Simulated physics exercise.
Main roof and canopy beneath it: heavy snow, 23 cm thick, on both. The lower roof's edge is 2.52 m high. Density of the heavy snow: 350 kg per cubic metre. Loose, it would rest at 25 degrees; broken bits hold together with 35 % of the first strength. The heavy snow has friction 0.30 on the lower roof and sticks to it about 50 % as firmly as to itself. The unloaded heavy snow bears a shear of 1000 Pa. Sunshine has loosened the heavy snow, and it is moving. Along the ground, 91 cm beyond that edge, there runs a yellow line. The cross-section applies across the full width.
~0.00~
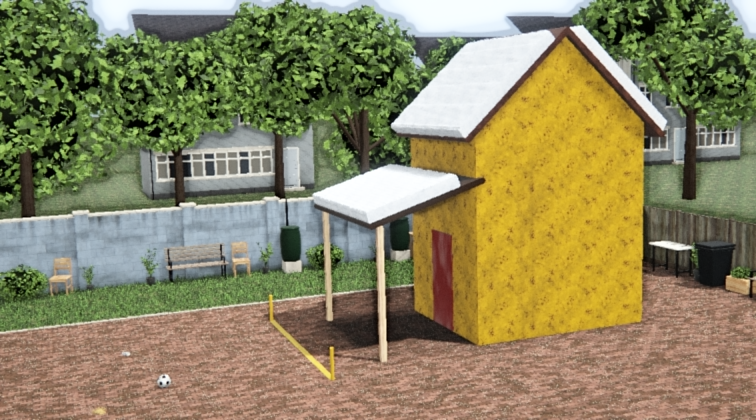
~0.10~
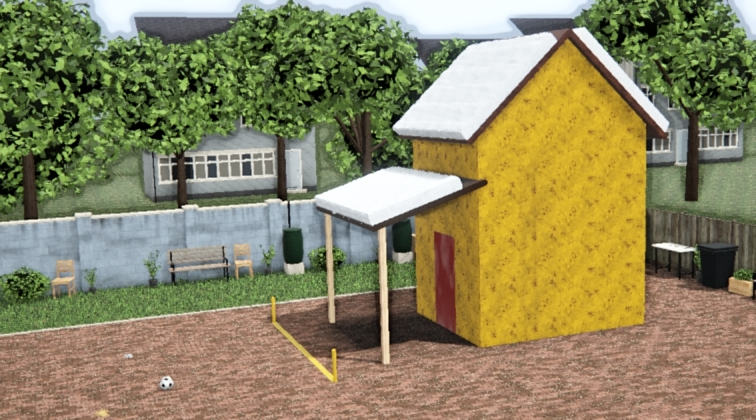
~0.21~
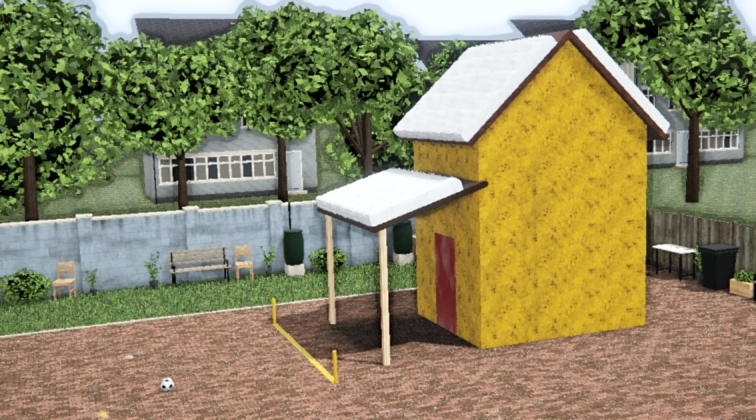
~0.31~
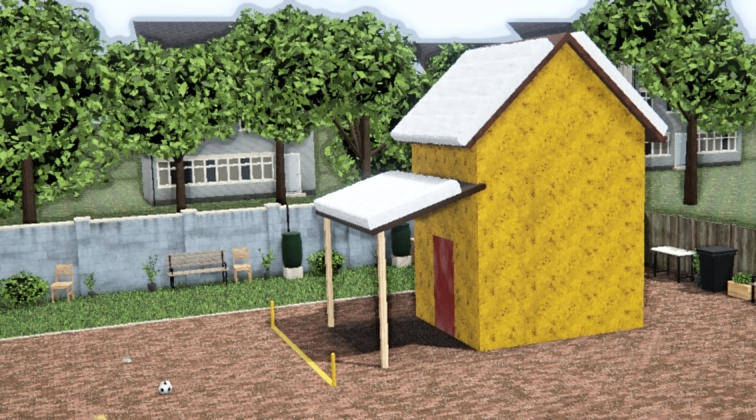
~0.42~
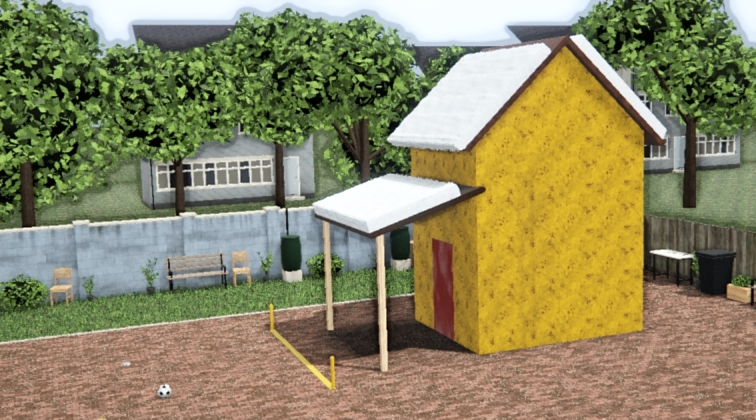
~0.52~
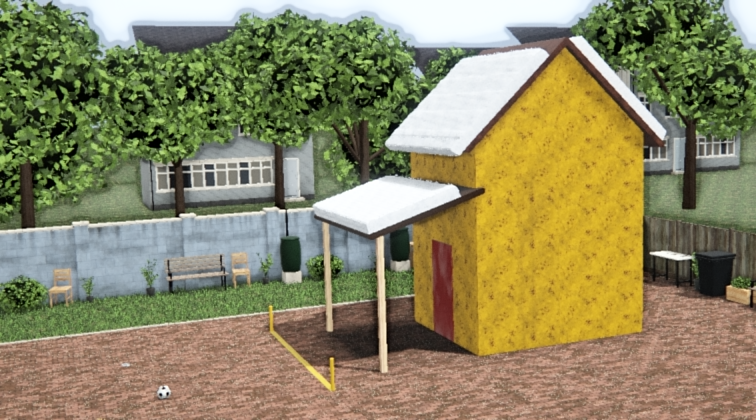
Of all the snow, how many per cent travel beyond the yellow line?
Something like 0 %.
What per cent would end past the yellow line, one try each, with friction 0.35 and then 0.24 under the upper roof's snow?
In that order: 8 %, 18 %.
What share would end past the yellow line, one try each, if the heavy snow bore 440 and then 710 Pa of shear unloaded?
Try one gives 40 per cent, try two gives 4 per cent.
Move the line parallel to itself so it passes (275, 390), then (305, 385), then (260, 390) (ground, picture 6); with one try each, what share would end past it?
0 %, then 0 %, then 0 %.
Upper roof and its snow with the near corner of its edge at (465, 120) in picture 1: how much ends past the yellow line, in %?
In that case it would be around 1 percent.
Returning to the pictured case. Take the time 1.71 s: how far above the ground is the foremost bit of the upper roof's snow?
Close to 3.0 metres, I reckon.
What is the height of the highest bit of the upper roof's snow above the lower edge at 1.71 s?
1.9 m or thereabouts.
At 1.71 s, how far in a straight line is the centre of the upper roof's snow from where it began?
2.0 m.
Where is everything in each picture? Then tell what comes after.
In the first frame, leading edge of the heavy snow at (464, 133).
In the second frame, leading edge of the heavy snow at (466, 139), its middle shifted 7 mm.
In the third frame, leading edge of the heavy snow at (466, 141), its middle shifted 2.6 cm.
In the fourth frame, leading edge of the heavy snow at (463, 145), its middle shifted 5.9 cm, 2 % of it past the upper edge, in one piece.
In the fifth frame, leading edge of the heavy snow at (460, 141), its middle shifted 11 cm, 5 % of it past the upper edge, in one piece.
In the sixth frame, leading edge of the heavy snow at (457, 143), its middle shifted 18 cm, 7 % of it past the upper edge, in one piece.
After 1.07 s, none is below the lower edge and 0 % is past the line.
After 1.71 s, none is below the lower edge and 0 % is past the line.
After 2.36 s, none is below the lower edge and 0 % is past the line.
After 3.00 s, none is below the lower edge and 0 % is past the line.
After 3.40 s, at the end, none is below the lower edge and 0 % is past the line.
